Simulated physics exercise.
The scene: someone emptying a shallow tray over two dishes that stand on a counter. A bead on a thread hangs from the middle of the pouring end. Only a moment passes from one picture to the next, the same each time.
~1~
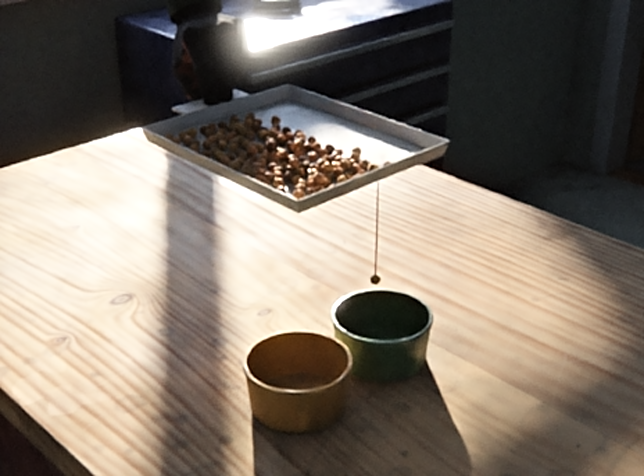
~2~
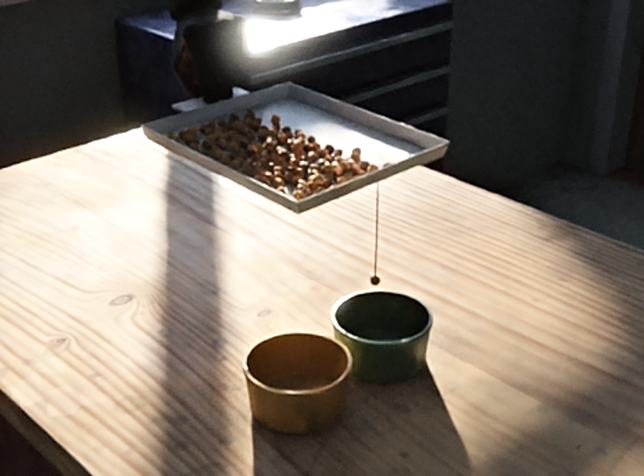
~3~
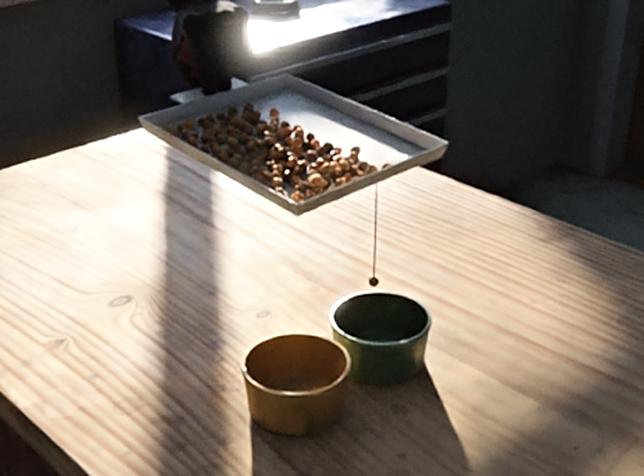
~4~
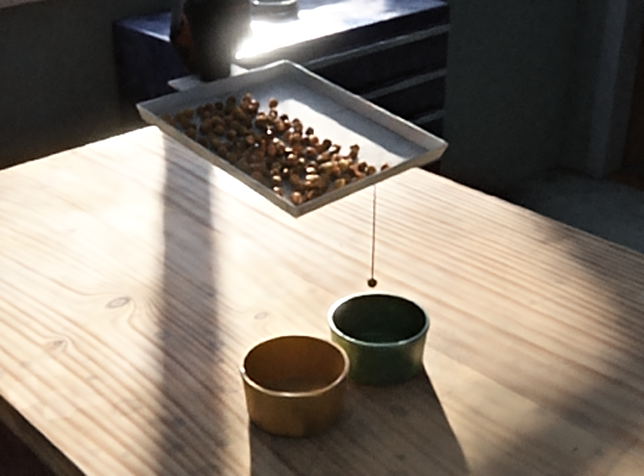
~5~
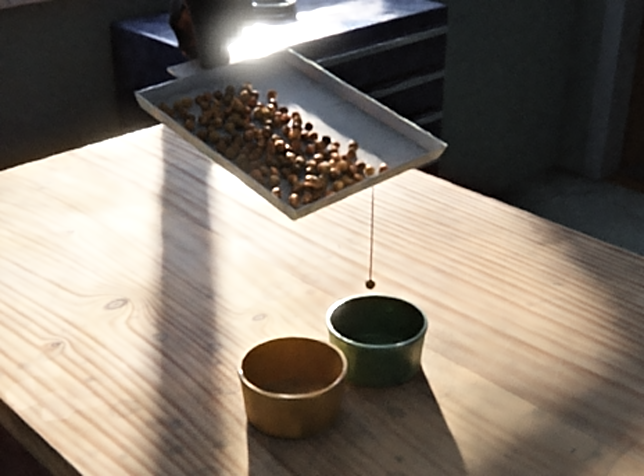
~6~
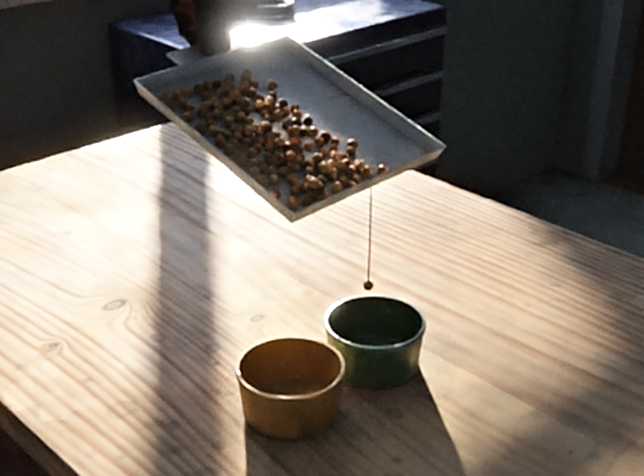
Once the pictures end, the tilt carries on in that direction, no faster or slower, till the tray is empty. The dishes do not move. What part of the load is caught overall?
The two hold over half of the load.
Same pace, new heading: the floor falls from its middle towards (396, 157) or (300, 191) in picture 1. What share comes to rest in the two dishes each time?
Near 10 % and 30 %.
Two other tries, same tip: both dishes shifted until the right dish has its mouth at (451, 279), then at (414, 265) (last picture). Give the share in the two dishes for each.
Near 30 % and 0 %.
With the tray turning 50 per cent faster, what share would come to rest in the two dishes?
Close to 70 per cent.
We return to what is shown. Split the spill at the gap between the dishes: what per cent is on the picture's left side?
Near 10 %.
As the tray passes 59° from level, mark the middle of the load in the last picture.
Near (316, 153).
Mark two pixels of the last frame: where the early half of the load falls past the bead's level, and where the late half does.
Around (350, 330) and then (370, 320).
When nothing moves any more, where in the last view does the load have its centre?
Close to (368, 371).
Soon, tray tipped steeply; all on the tray.
A while on, tray tipped right over; nearly all on the tray; a stray few in the left dish; a stray few in the right dish; a small part in the air.
Towards the end, tray tipped past a quarter turn; about a quarter in the left dish; about a third in the right dish; about a third outside both.
Finally, tray tipped past a quarter turn; about a quarter in the left dish; about a third in the right dish; about a third outside both.
